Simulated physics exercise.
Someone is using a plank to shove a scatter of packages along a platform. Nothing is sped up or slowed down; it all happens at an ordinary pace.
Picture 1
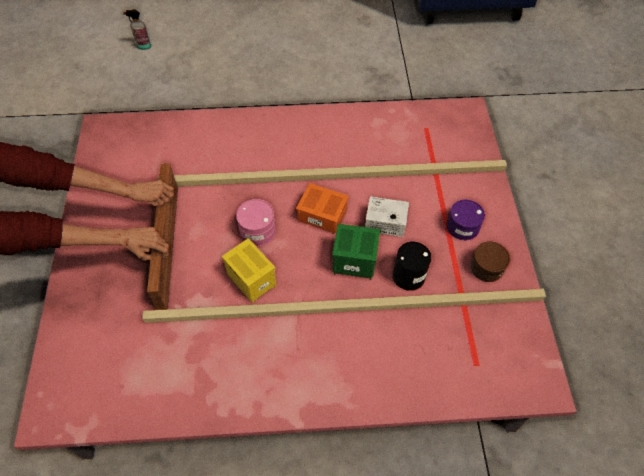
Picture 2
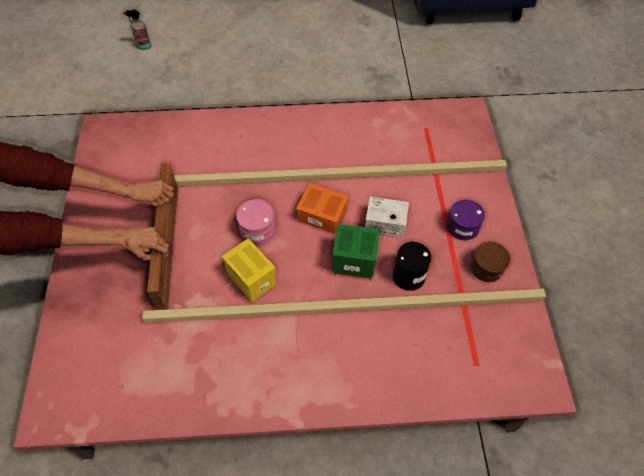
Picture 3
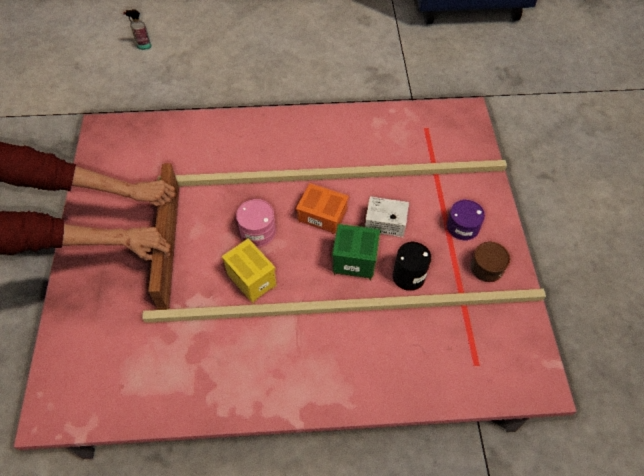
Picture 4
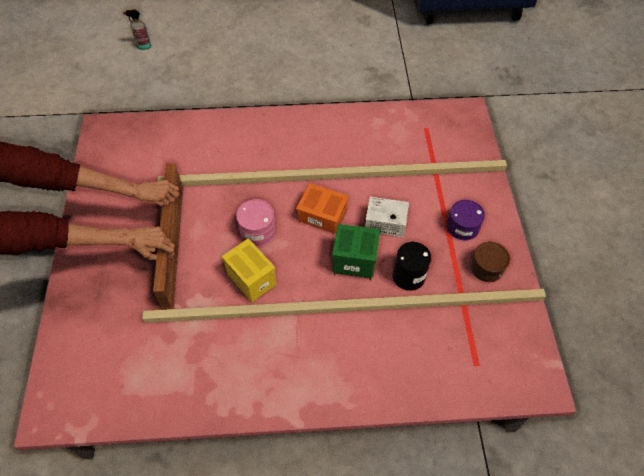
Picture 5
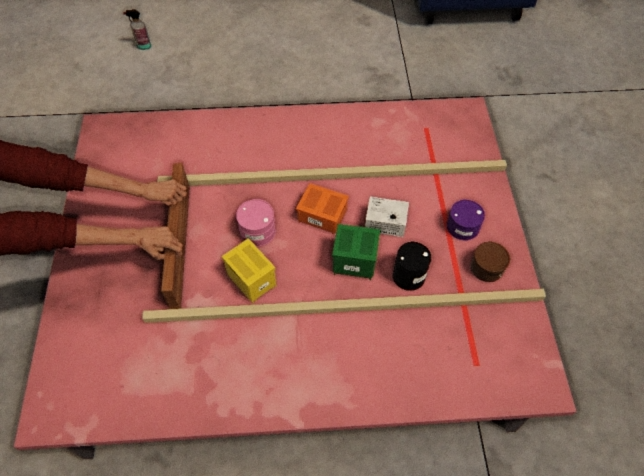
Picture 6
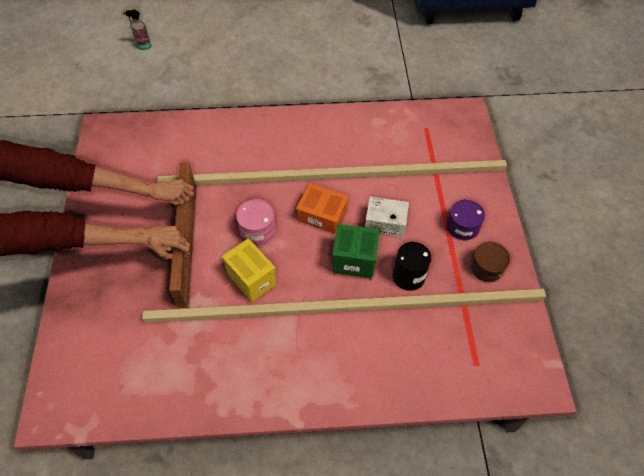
Two hands gripped a wooden plank at the left of a pink platform and, after barely moving, slid it slightly right between two rails, while the scattered colorful boxes and canisters stayed still.
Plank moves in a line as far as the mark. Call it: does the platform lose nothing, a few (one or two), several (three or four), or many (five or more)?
It loses a few, one or two.
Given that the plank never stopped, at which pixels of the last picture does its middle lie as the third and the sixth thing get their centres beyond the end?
About (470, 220) and about (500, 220).
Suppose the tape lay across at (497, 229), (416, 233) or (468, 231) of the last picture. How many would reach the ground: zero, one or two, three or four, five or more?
Result per tape, in order - more than four / none / one to two.
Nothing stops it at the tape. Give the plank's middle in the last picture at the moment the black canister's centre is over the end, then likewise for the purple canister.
The middle is at (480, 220) when it's the black canister, and at (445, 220) when it's the purple canister.
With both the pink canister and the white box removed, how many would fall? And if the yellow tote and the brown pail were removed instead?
The counts: 1 and 1.
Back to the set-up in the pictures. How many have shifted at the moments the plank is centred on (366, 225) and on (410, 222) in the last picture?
At first I count 6, and then 8.
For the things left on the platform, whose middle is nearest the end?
That one's the brown pail.
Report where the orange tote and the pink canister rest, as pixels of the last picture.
(461, 179) and (466, 212), roughly.
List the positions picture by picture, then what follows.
Brown pail (490, 262); purple canister (465, 220); black canister (412, 267); plank (164, 235); tape (448, 232), in the first frame.
Purple canister (465, 220); pink canister (257, 223), in the second frame.
Black canister (412, 267); white box (387, 217), in the third frame.
Brown pail (490, 262); plank (170, 235), in the fourth frame.
Purple canister (465, 220); green tote (356, 252), in the fifth frame.
Brown pail (490, 262); purple canister (465, 220); black canister (412, 267); plank (184, 234); tape (448, 232), in the sixth frame.
A little later, none off yet; brown pail at rest near (490, 262); purple canister at rest near (465, 220); black canister at rest near (412, 267).
When it is over, the number that fall off is one or two; down, purple canister.
